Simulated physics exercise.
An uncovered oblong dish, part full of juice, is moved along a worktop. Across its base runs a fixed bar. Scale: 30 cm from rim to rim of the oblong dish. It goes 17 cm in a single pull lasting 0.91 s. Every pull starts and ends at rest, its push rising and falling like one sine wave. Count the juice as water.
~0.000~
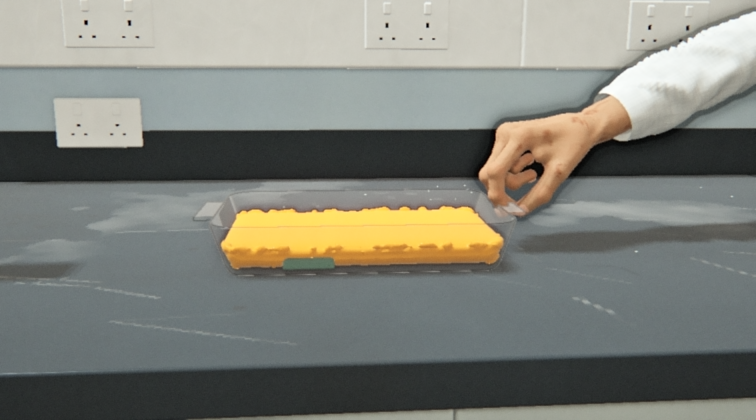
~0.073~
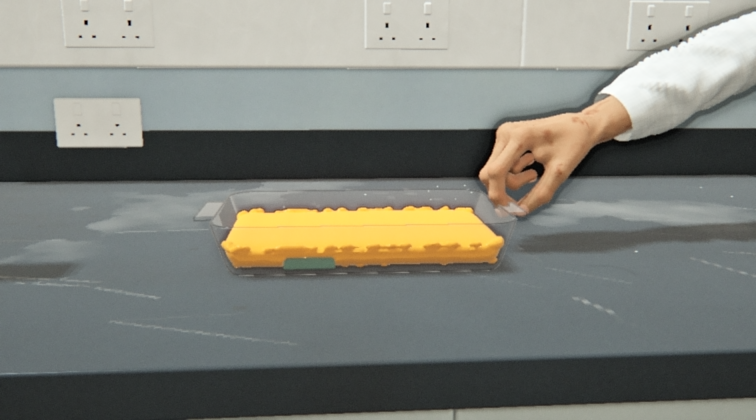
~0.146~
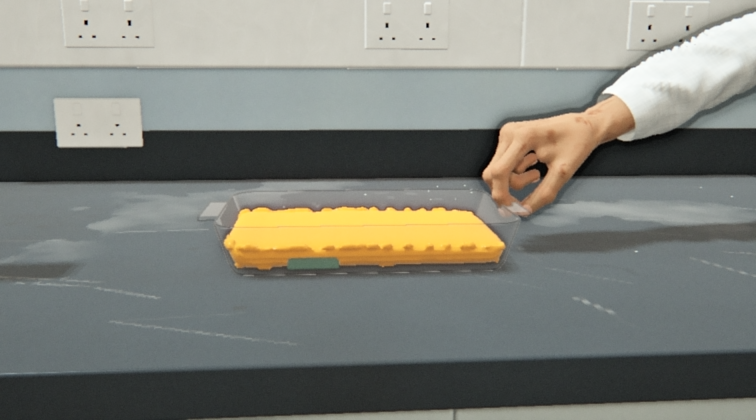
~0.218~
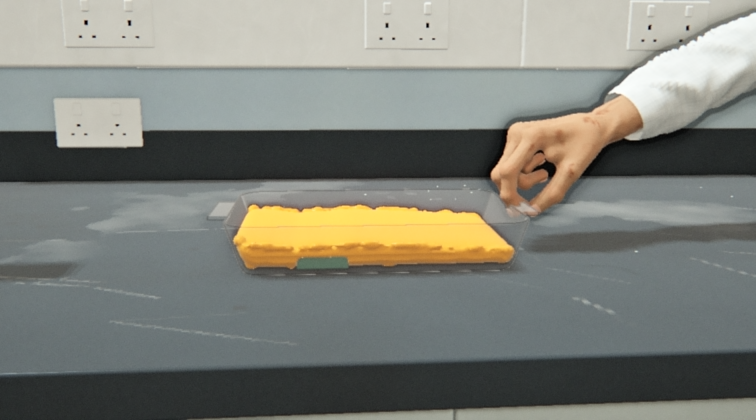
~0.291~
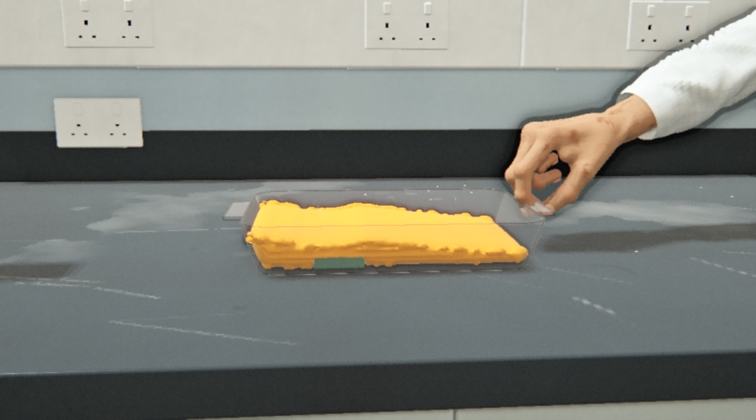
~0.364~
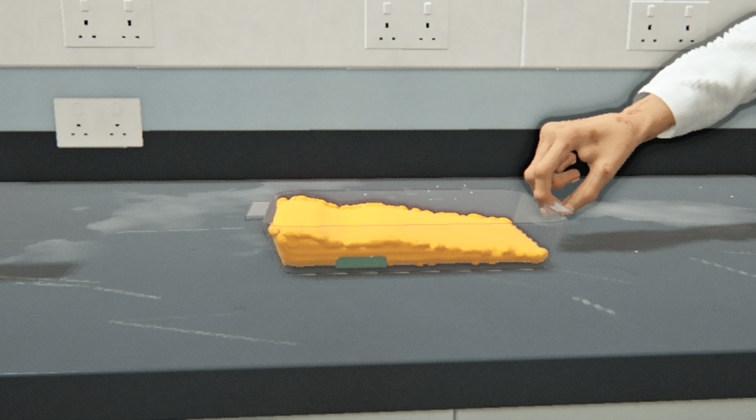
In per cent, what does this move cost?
Loss: About 7 per cent.
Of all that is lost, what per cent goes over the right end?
Near 90 in a hundred.
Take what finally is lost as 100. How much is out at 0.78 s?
About 0 per cent.
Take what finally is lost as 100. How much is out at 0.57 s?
About 0 per cent.
By 0.57 s it has gone 13 cm; 0 per cent is out over the left end and 0 over the right.
By 0.78 s it has gone 17 cm; 0 per cent is out over the left end and 0 over the right.
By 0.99 s it has gone 17 cm; 0 per cent is out over the left end and 6 over the right.
By 1.20 s it has gone 17 cm; 0 per cent is out over the left end and 6 over the right.
At rest 7 per cent is out in all, 1 of it over the left end.
